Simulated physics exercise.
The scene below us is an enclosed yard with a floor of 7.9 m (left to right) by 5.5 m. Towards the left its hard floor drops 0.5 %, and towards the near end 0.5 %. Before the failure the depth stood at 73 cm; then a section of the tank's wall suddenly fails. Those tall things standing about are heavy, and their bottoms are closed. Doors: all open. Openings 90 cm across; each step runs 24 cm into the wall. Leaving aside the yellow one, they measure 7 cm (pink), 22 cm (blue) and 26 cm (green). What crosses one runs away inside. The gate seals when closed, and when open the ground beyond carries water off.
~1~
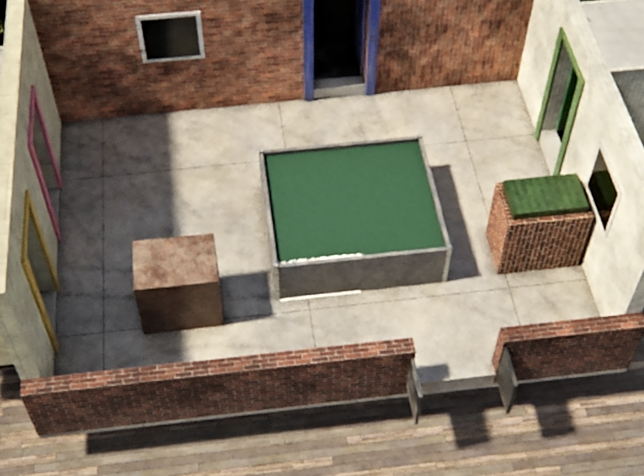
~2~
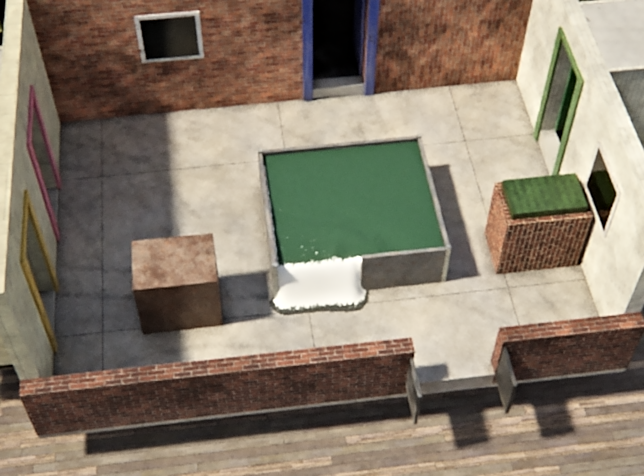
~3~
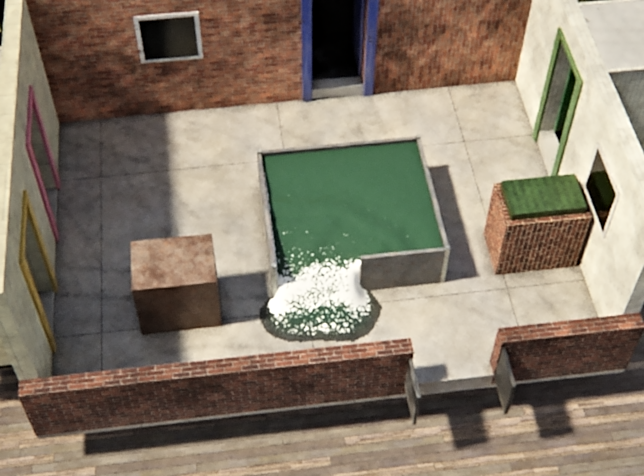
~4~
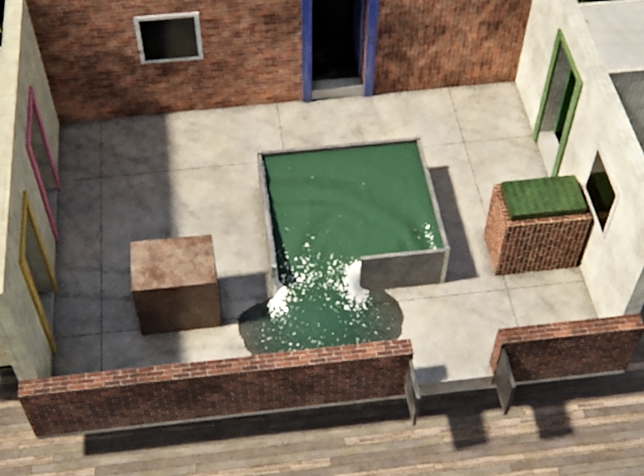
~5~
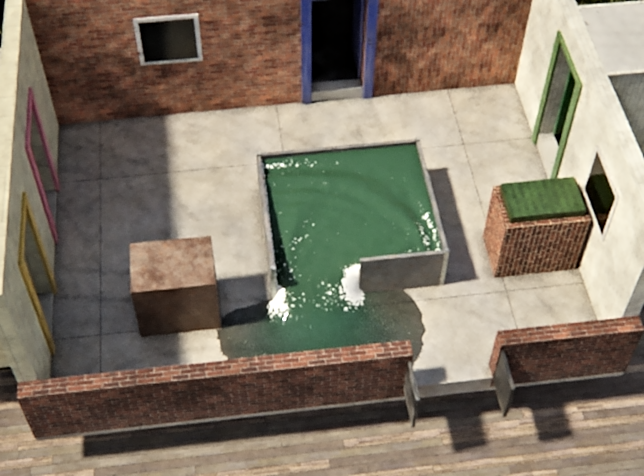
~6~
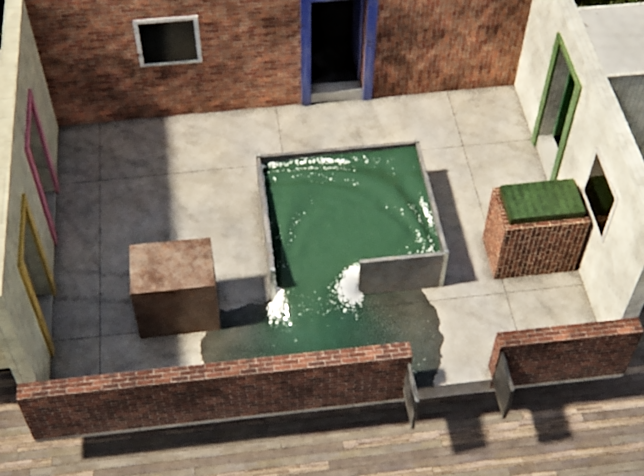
Green water bursts in white froth through the near side of a square, grey-walled tank in a paved yard, seen from high above by a nearly still camera. A brown block stands to the left, a grass-topped brick block to the right, with pink and yellow doorways left, blue behind and green right. The water spreads over the paving behind the low front brick wall, while ripples and white flecks cross the tank.
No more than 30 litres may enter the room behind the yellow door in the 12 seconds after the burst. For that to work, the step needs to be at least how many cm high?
At least about 20 cm high.
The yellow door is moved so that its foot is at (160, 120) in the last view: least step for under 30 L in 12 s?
10.5 cm.
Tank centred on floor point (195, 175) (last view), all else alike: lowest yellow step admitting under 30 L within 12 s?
At least some 36 centimetres tall.
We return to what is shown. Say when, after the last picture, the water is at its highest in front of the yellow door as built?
The level tops out near 1.8 seconds.
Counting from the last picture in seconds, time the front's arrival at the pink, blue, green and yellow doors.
Pink at 2.2 s, blue at 5.5 s, green at 2.6 s and yellow at 1.3 s.
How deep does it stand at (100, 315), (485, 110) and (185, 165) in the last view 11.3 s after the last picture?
Close to 7, 9 and 7 cm deep.
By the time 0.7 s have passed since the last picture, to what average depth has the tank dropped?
I'd put it at some 53 centimetres on average.
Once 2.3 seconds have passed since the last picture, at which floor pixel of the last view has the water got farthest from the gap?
Somewhere near the pixel (57, 194).
Then, 0.7 s after the last picture water covers 15 % of the floor, deepest (55 cm) near (324, 383); it has not reached the yellow door.
Then, 2.3 s after the last picture water covers 40 % of the floor, deepest (46 cm) near (50, 414); 20 cm at the yellow door, 54 litres in over its 7 cm step.
Then, 11.3 s after the last picture water covers 100 % of the floor, deepest (15 cm) near (554, 225); 10 cm at the yellow door, 296 litres in over its 7 cm step.
At the yellow door as built, the water peaked near 22 cm, 1.9 s after the last picture.
Run again over the same 12 s with other heights there, 49 litres in over 18 cm, 12 litres over 24.5 cm. The limit of 30 litres is kept from about 20 cm up.
